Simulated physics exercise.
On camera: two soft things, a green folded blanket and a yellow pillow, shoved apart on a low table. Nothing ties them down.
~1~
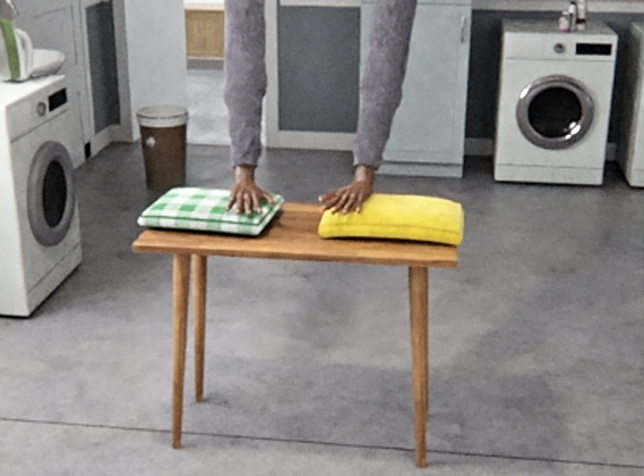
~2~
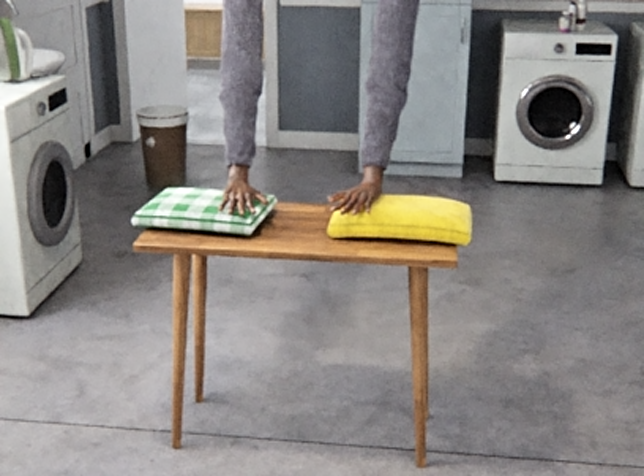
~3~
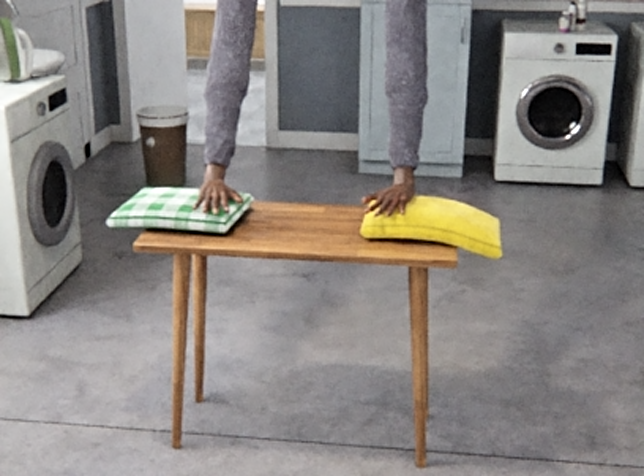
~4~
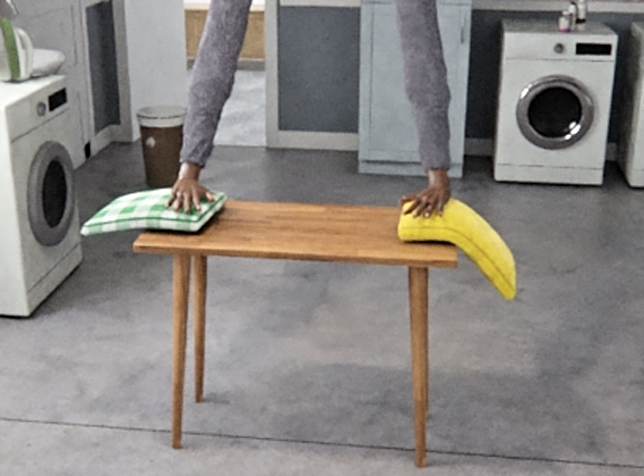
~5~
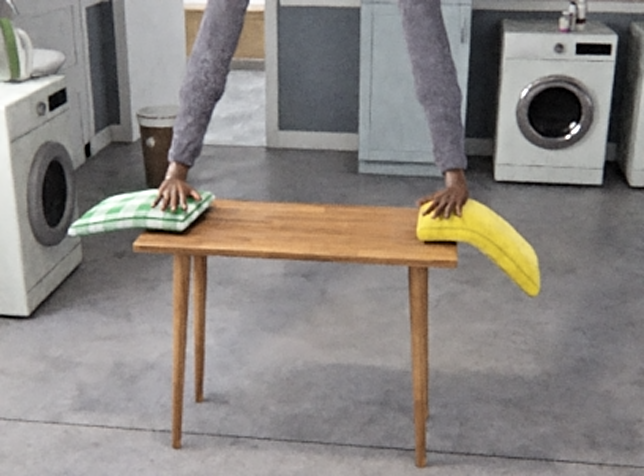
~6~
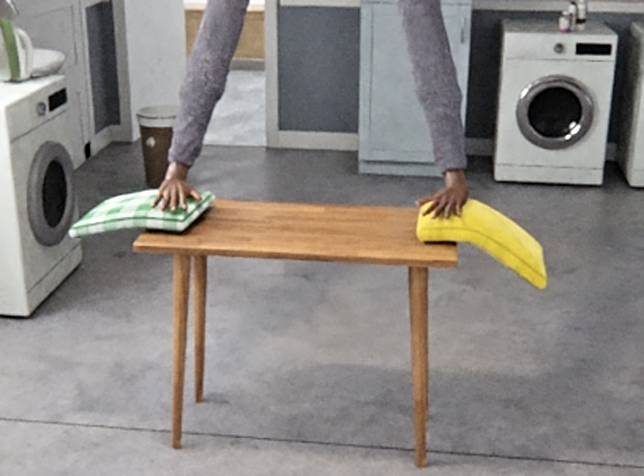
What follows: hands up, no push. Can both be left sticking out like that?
The green folded blanket goes down and the yellow pillow slumps off the end.
Then, 0.28 s later than the last view, folded blanket tipping outwards near (143, 225); pillow falling near (486, 279).
Then, 0.56 s later than the last view, folded blanket falling near (142, 332); pillow on the floor near (498, 433).
Finally, folded blanket on the floor near (128, 405); pillow on the floor near (536, 433). The green folded blanket slumps off the end and the yellow pillow tips over and falls.
